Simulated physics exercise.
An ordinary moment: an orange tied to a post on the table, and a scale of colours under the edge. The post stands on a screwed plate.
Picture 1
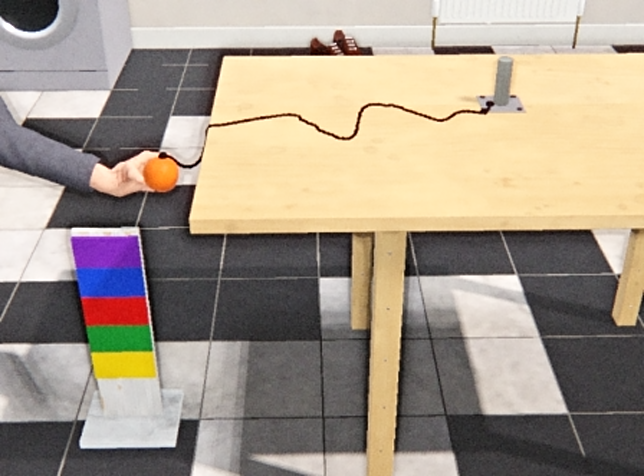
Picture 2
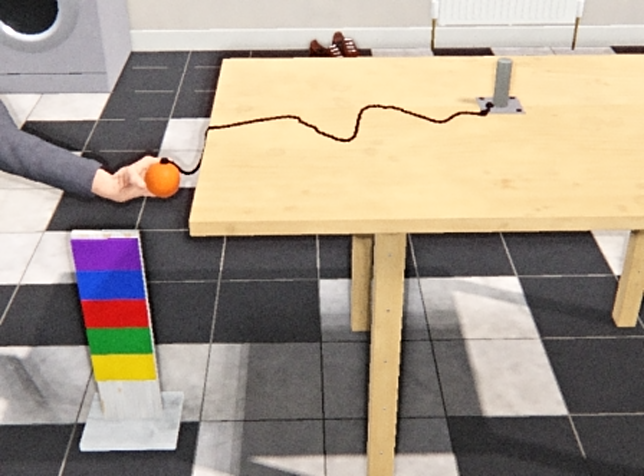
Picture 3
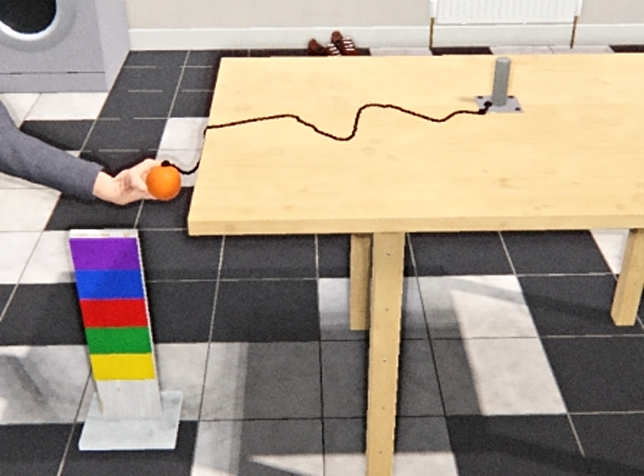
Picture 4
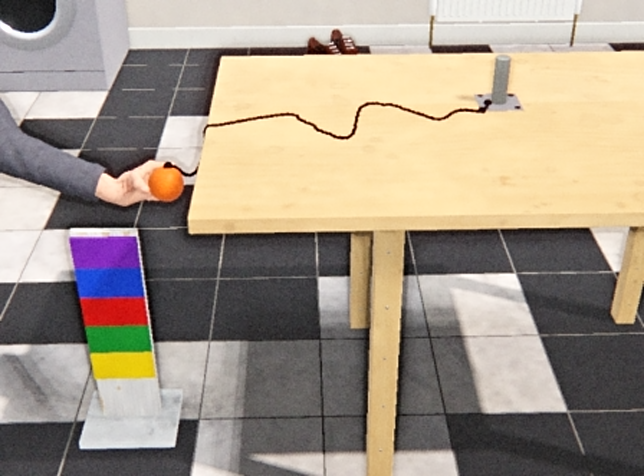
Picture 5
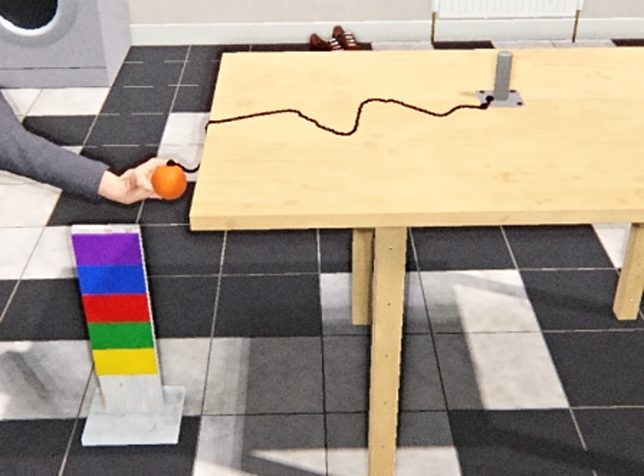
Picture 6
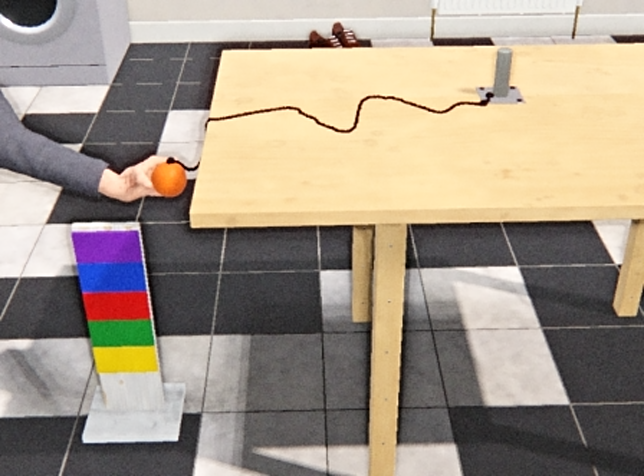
A hand holds an orange tied to a tabletop post, barely moving beside a coloured scale.
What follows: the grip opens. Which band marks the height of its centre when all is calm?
Its centre hangs level with the green band.
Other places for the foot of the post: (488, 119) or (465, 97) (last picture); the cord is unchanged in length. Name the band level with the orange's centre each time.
One after the other, yellow; yellow.
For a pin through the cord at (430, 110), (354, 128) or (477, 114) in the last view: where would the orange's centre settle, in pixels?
The places are (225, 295), (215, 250) and (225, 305).
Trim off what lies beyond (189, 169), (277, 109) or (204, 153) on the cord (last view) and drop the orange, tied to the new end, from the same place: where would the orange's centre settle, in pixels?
Try by try, around (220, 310), (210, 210) and (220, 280).
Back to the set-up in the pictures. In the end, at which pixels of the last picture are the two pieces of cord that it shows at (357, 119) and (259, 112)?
The first at (264, 115), the second at (215, 204).
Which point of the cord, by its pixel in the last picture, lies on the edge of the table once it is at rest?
At (327, 127), roughly.
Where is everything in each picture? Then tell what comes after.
In the first picture, orange (161, 174); purple (106, 254); blue (111, 283); red (115, 312); green (120, 340); yellow (124, 366).
In the second picture, orange (162, 179); cord through (472, 114) (401, 110) (357, 128) (305, 123) (224, 127).
In the third picture, orange (164, 182).
In the fourth picture, orange (166, 184); cord through (470, 111) (400, 107) (355, 126) (303, 121) (222, 125).
In the fifth picture, orange (169, 182).
In the sixth picture, orange (169, 179); cord through (472, 104) (401, 100) (357, 119) (305, 114) (224, 119).
A little later, orange near (187, 310); level with red.
Next, orange near (245, 308); level with green.
Later still, orange near (217, 324); level with green.
When it is over, orange near (227, 323); level with green. Its middle rests at the green band.
